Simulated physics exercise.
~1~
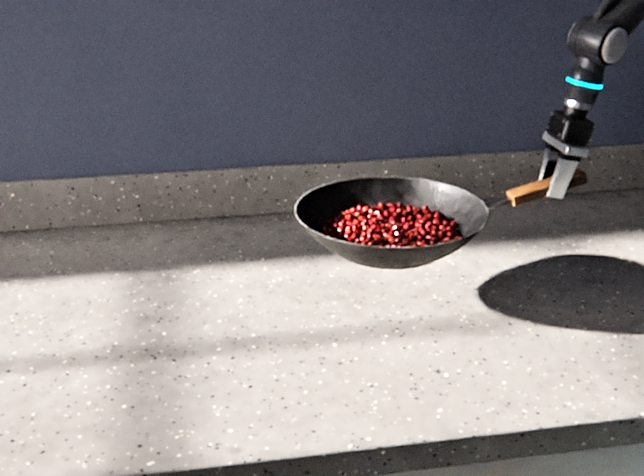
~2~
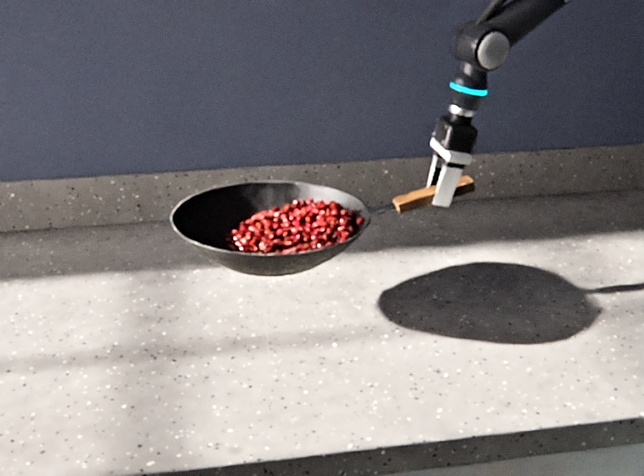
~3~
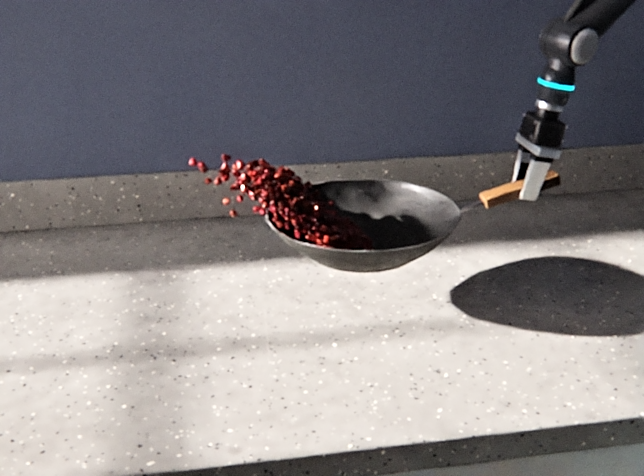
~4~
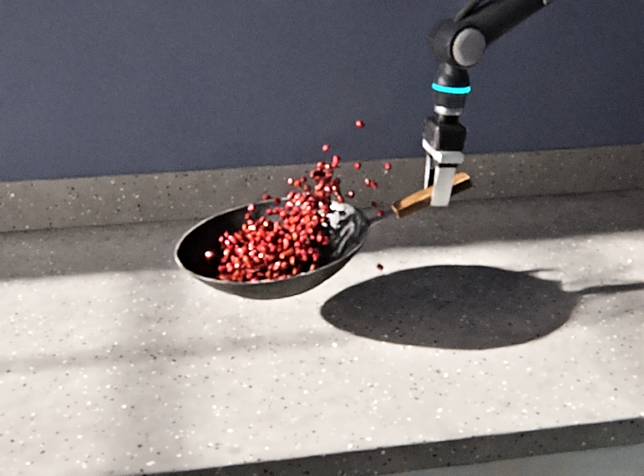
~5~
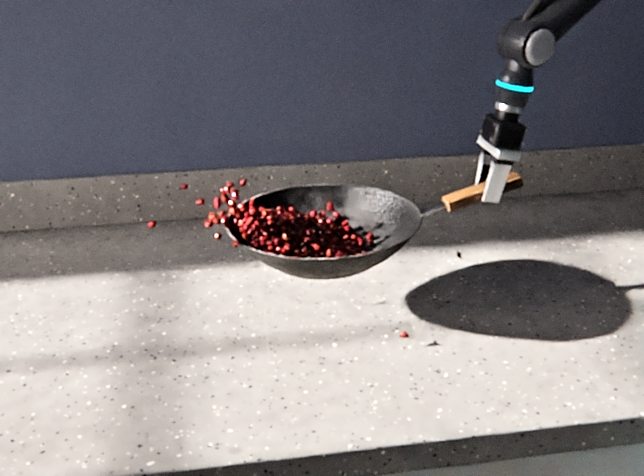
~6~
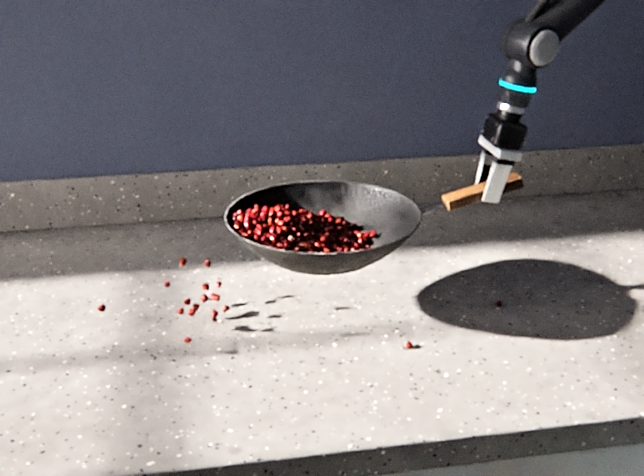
On a pale speckled counter against a dark blue wall, seen from the front and slightly above, a black robot arm with a bright cyan ring grips the wooden handle of a dark wok holding small red beans. The arm swings the wok left, then pulls it back right, and the beans surge up over the left rim. It pushes left again, tipping slightly as they leap above the pan. The wok draws right, levels and stops while some spill over the left side. Most remain inside, with a few stray beans dropping to the counter.
